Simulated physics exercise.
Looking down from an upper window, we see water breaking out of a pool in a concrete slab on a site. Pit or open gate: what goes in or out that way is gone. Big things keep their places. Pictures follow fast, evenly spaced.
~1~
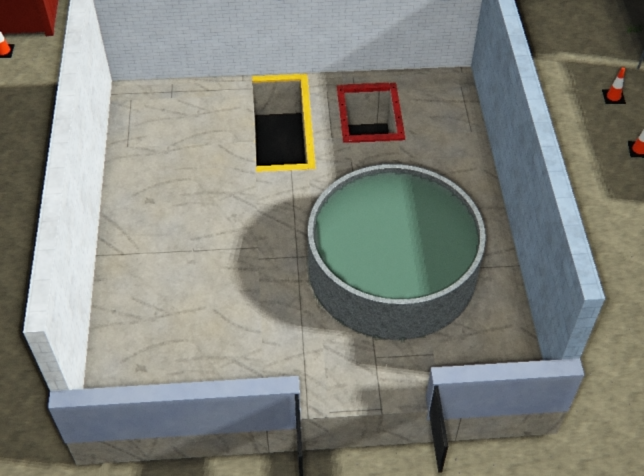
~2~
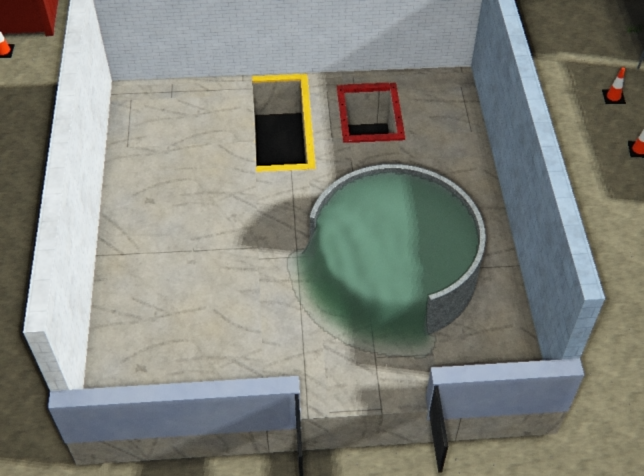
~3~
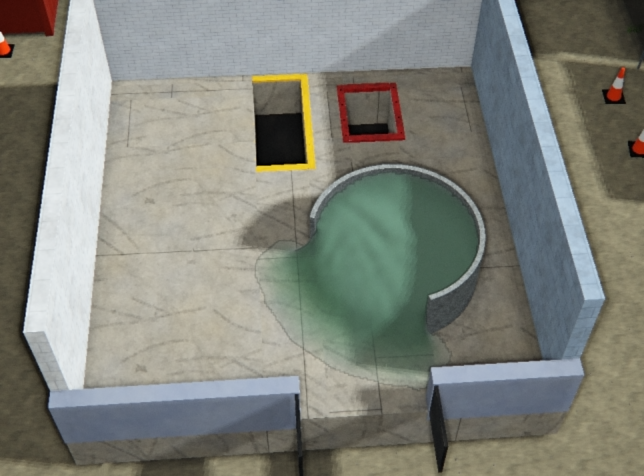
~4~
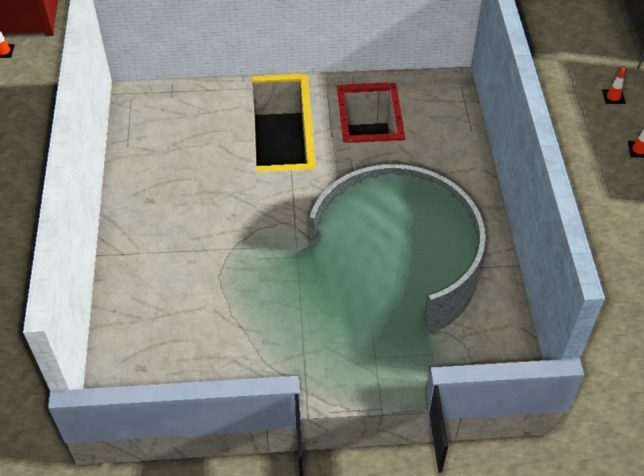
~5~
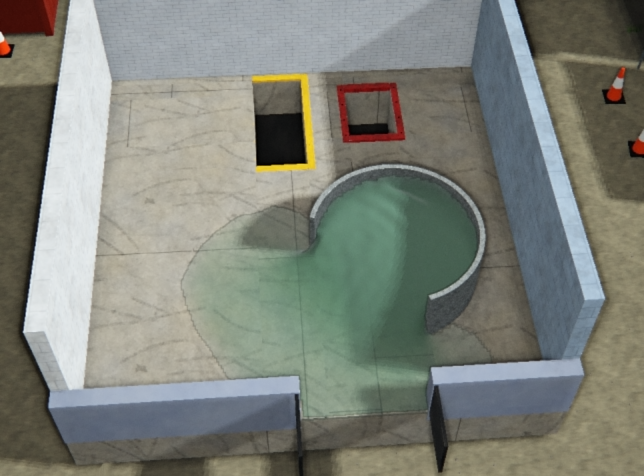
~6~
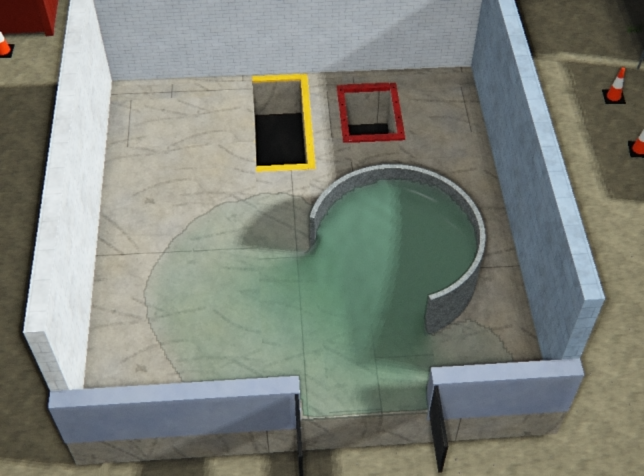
A walled concrete slab with an open gate at the front is seen from above, from a fixed high viewpoint. A round grey pool of green water sits right of centre, with yellow-edged and red-edged pits behind it and orange cones outside at right. The pool's front-left wall opens, and water pours out, fanning leftward and forward across the slab to the gateway, thinning as it spreads.
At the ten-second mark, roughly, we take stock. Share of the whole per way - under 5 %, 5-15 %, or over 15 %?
Gate over 15 %, red pit under 5 %, yellow pit over 15 %.
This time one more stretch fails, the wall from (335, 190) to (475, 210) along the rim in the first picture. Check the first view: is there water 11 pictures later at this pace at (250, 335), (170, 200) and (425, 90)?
So the first one is left untouched, the next left untouched, and the last drenched.
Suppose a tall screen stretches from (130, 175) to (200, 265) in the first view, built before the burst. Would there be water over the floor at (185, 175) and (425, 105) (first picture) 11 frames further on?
First spot swamped; second spot not reached.
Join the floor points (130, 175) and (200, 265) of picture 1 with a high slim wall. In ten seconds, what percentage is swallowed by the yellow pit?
Result, yellow pit: Some 14 percent of the total.
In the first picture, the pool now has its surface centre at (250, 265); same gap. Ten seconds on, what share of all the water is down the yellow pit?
Share in the yellow pit - 35 %.
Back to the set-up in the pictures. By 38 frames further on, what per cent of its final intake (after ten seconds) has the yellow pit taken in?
Some 40 per cent.
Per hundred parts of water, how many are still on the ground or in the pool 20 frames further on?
My estimate is some 70 percent.
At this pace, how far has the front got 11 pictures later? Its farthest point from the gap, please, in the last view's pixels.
Roughly at (107, 139).
A moment on, water covers 45 % of the floor; the gate 12 %, the red pit 0 %, the yellow pit 0 %.
Next, water covers 45 % of the floor; the gate 22 %, the red pit 0 %, the yellow pit 0 %.
Then, water covers 65 % of the floor; the gate 29 %, the red pit 0 %, the yellow pit 0 %.
Later, water covers 85 % of the floor; the gate 36 %, the red pit 0 %, the yellow pit 10 %.
In the end, water covers 95 % of the floor; the gate 40 %, the red pit 0 %, the yellow pit 24 %.
